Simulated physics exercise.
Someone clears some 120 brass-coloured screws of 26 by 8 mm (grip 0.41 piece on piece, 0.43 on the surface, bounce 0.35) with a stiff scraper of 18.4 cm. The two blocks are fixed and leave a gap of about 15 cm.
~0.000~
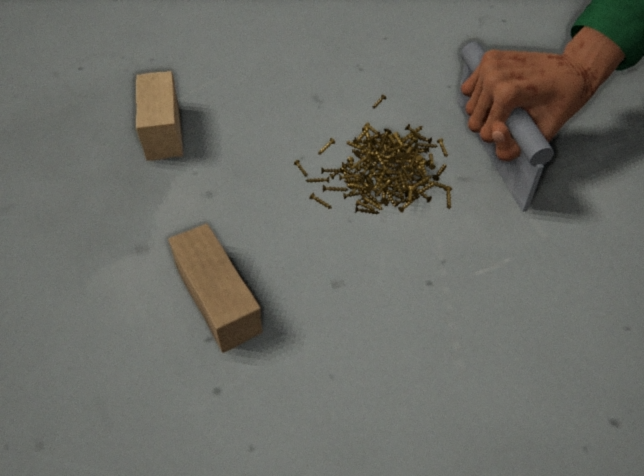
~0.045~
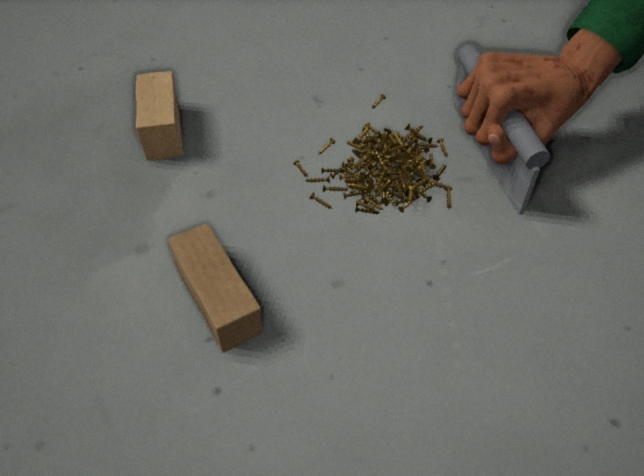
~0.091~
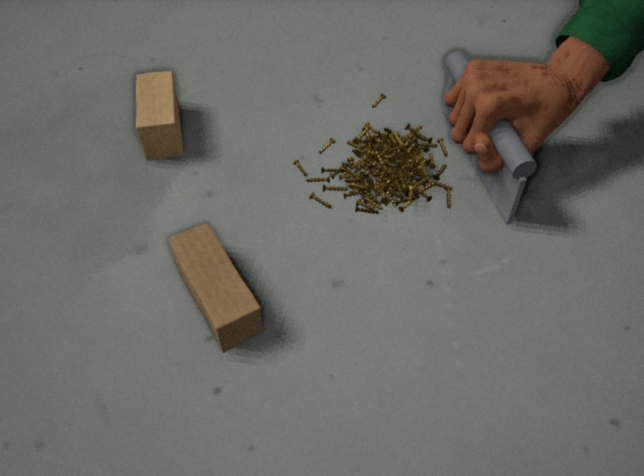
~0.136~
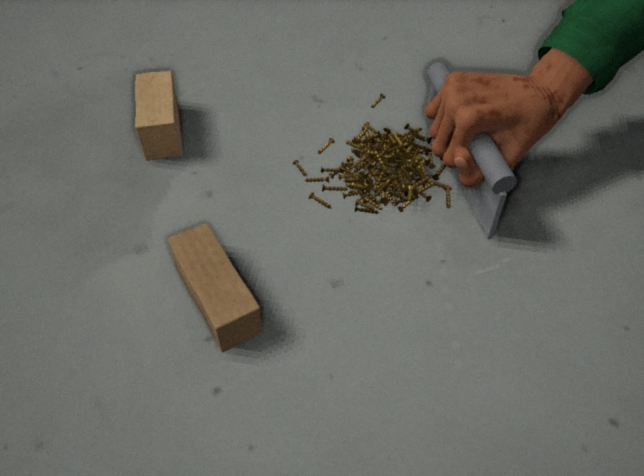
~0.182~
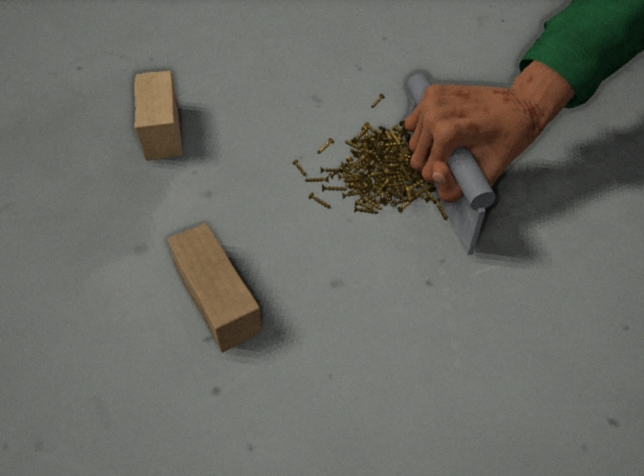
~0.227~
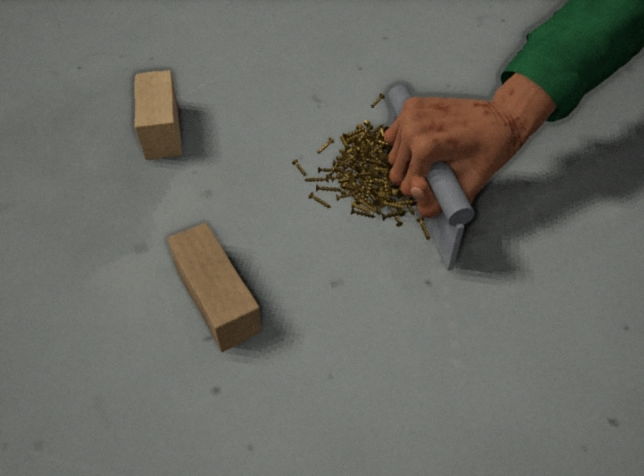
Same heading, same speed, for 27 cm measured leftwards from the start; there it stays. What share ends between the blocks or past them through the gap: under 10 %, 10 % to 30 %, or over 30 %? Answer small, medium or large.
In or through the gap: Small.
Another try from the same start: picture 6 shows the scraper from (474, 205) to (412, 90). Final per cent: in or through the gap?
Through 5.
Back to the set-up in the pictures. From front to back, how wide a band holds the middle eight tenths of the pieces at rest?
Roughly 16 cm.
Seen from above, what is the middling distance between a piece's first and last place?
Roughly 16 cm.
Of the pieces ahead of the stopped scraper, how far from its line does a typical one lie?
Some 3 cm.
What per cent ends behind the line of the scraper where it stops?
About 40 per cent.
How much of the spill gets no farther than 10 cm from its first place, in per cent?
Roughly 25 per cent.
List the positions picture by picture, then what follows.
The first frame shows scraper from (536, 173) to (468, 67); moved 0.0 cm; pieces shifted so far, 0; middle of the spill at (380, 159); block at (212, 272); block at (155, 98).
The second frame shows scraper from (532, 176) to (464, 69); moved 0.7 cm; pieces shifted so far, 0; middle of the spill at (380, 159).
The third frame shows scraper from (519, 186) to (452, 76); moved 2.7 cm; pieces shifted so far, 0; middle of the spill at (380, 158).
The fourth frame shows scraper from (500, 201) to (434, 87); moved 5.6 cm; pieces shifted so far, 3; middle of the spill at (380, 158).
The fifth frame shows scraper from (479, 217) to (415, 99); moved 8.6 cm; pieces shifted so far, 43; middle of the spill at (378, 159).
The sixth frame shows scraper from (458, 233) to (397, 110); moved 11.5 cm; pieces shifted so far, 117; middle of the spill at (372, 167); block at (211, 271); block at (154, 97). Its speed is about 0.65 m/s, heading 21 degrees towards the viewer.
After 0.41 s, scraper 23 cm from its start, spill 16 cm wide; held up before the blocks 100 %.
Then, at 0.59 s, scraper 29 cm from its start, spill 18 cm wide; held up before the blocks 100 %.
Then, at 0.74 s, scraper 29 cm from its start, spill 18 cm wide; held up before the blocks 100 %.
In the end, at 1.0 s, in or through the gap 0 %, round the near block 0 %, round the far block 0 %, held up before the blocks 100 %.
